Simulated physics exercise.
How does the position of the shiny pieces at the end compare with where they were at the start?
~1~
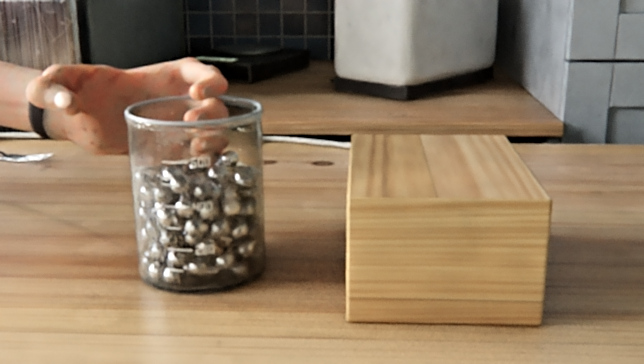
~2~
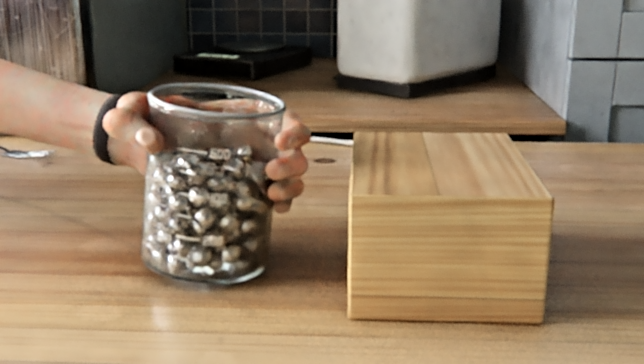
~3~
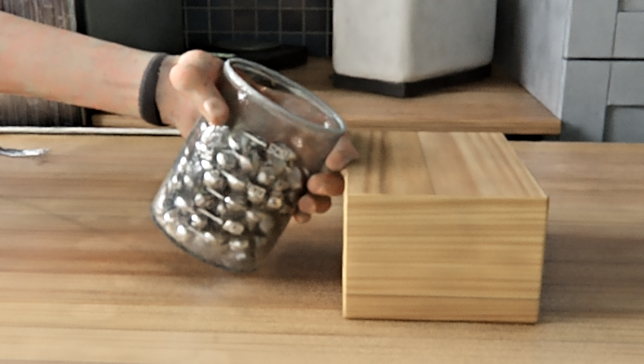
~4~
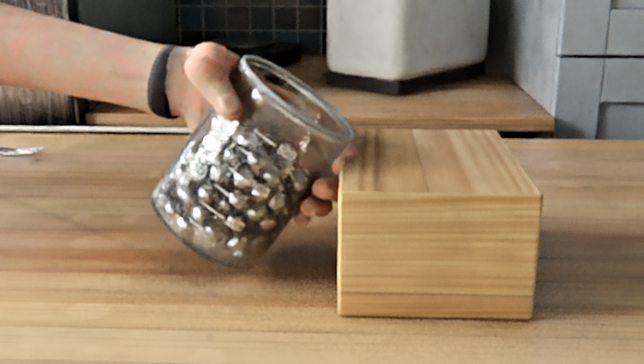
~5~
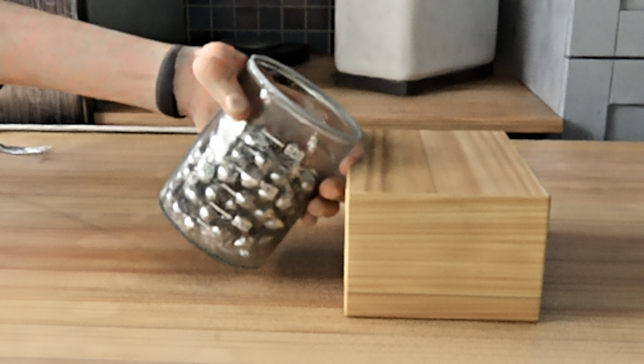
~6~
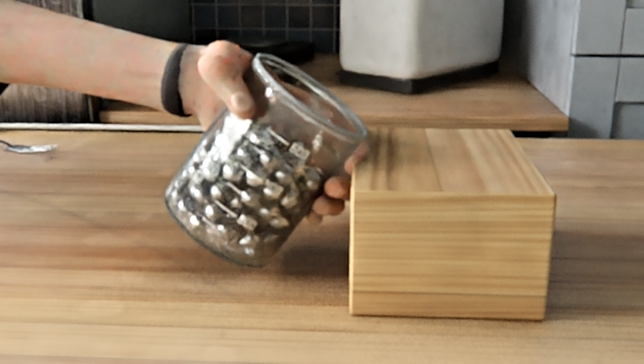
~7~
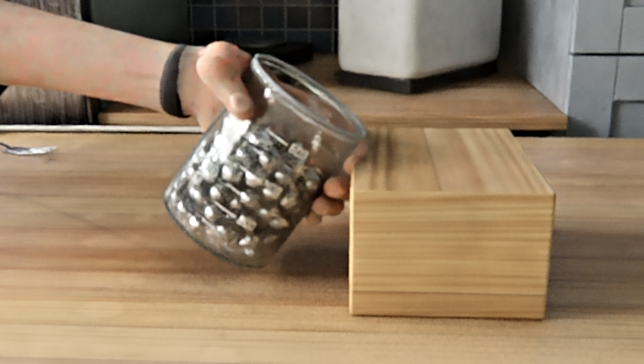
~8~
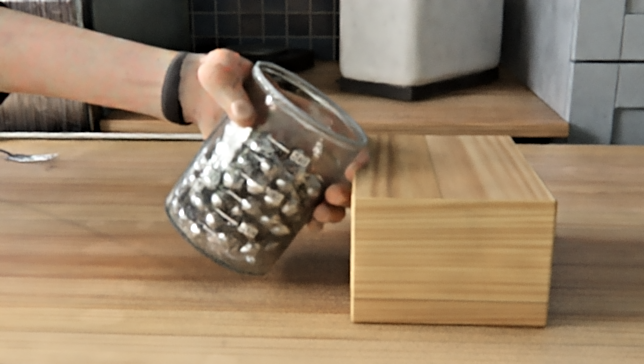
At the end the shiny pieces are farther to the right and slightly higher, closer to the wooden block than they were at the start.
On a wooden kitchen counter, a hand took hold of a glass beaker partly filled with shiny metallic pieces, lifted it slightly and tipped it right toward a wooden block. It ended still held, leaning at the block's edge, with the pieces inside.
